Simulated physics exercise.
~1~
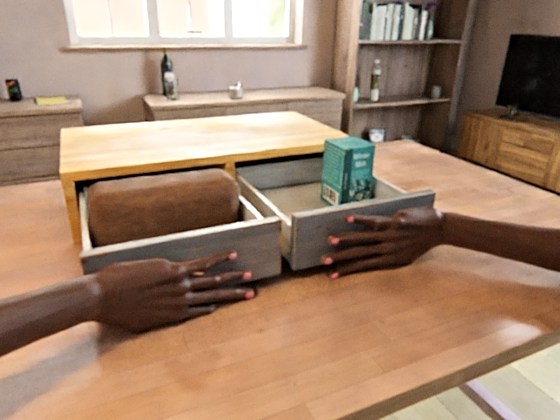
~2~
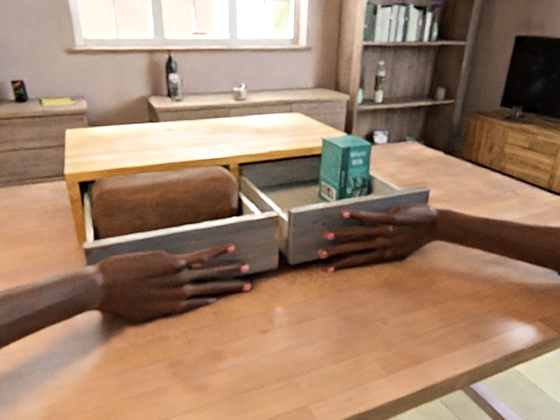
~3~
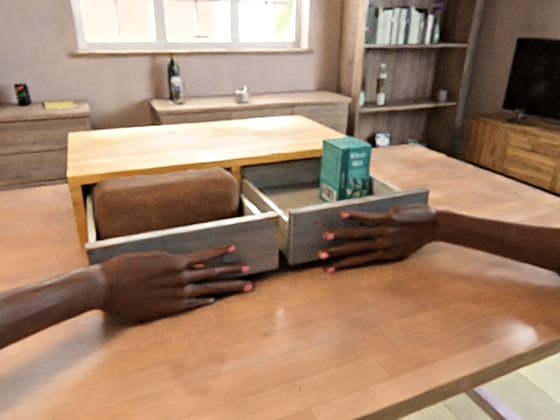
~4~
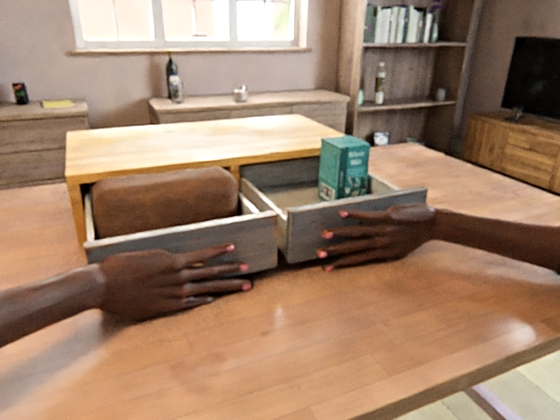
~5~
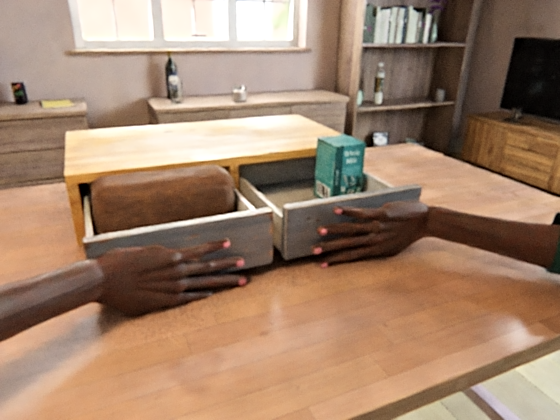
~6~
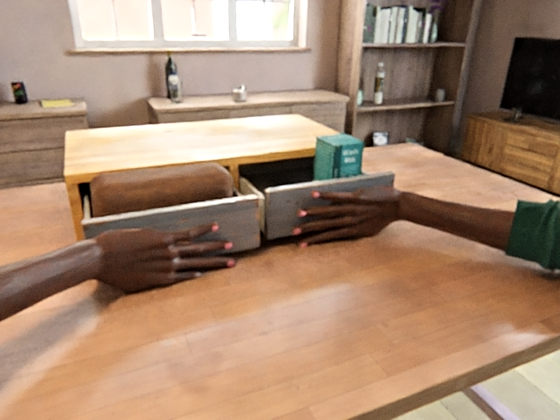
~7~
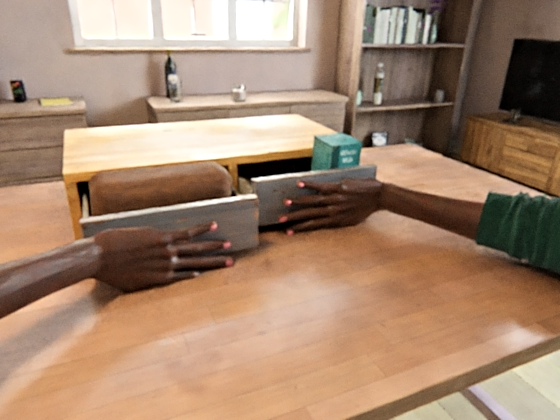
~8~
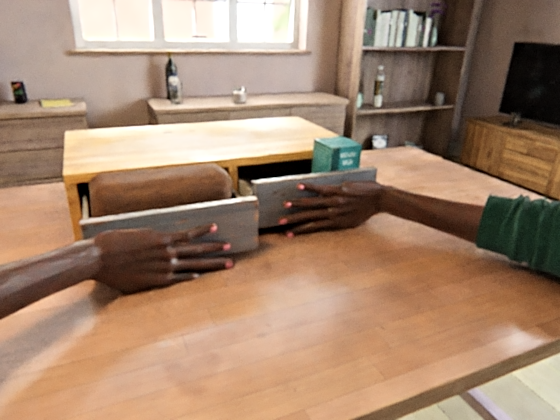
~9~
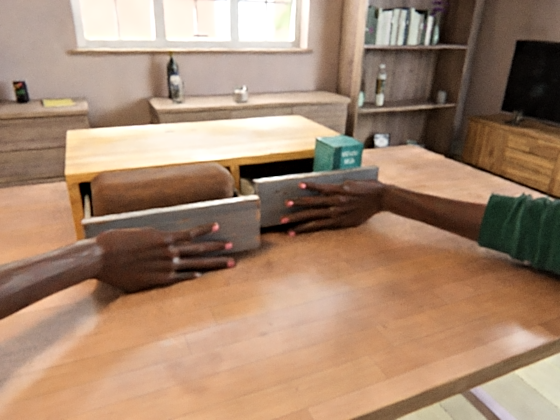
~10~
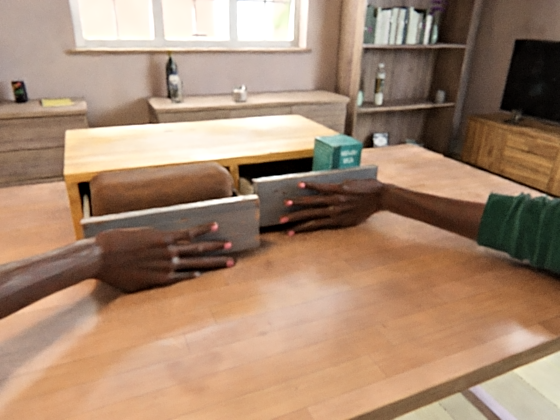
Two hands pushed at the open drawers of a small wooden chest on a table, one holding a brown loaf-shaped thing and the other a turquoise carton. Both drawers slid partway in, then stopped, and stayed ajar with the hands against them.
